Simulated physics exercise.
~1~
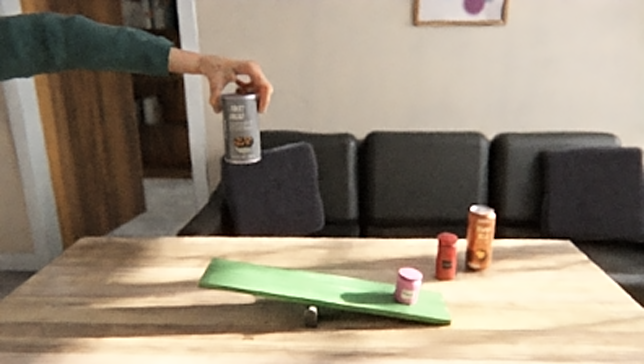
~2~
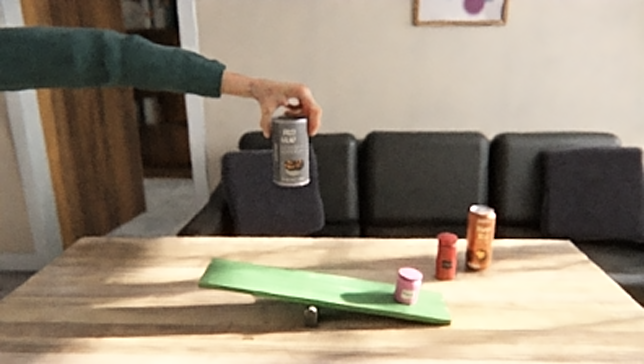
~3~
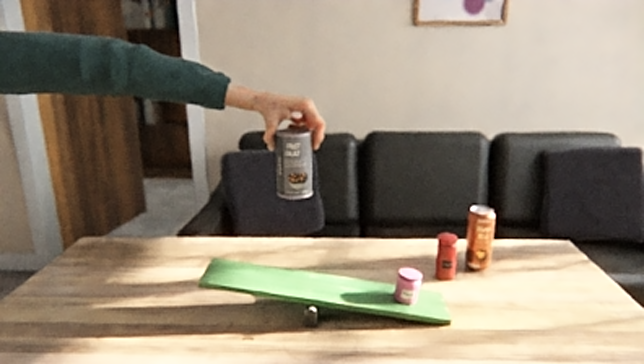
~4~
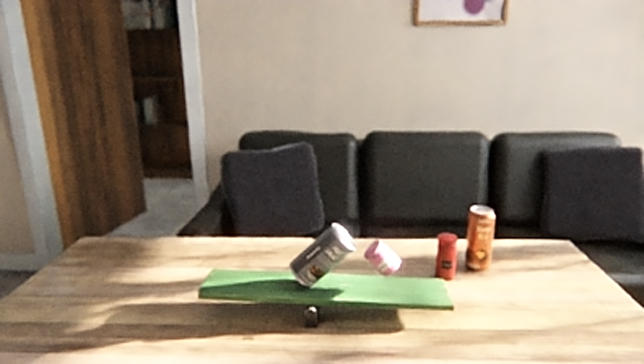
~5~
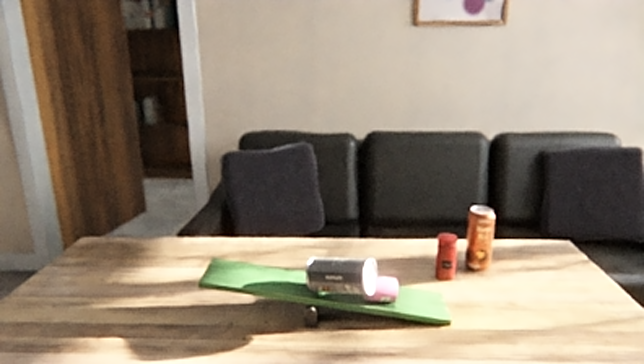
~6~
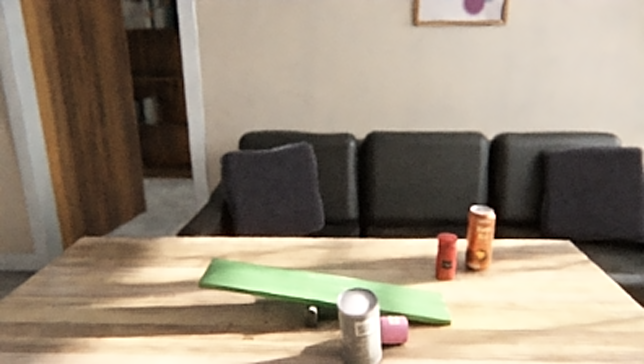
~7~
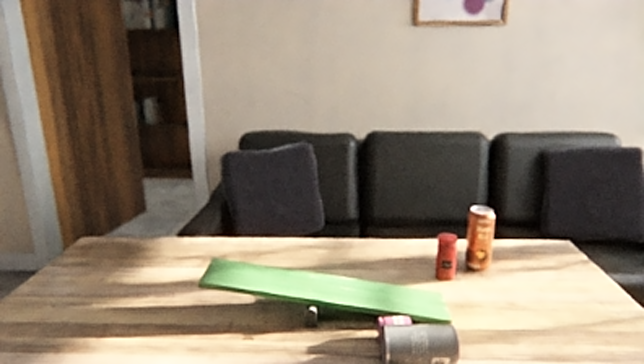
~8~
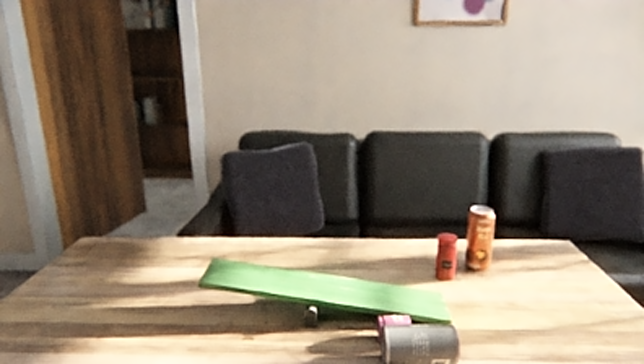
On a wooden table, a hand drops a grey tin onto a green see-saw, toppling both it and a pink shaker off.
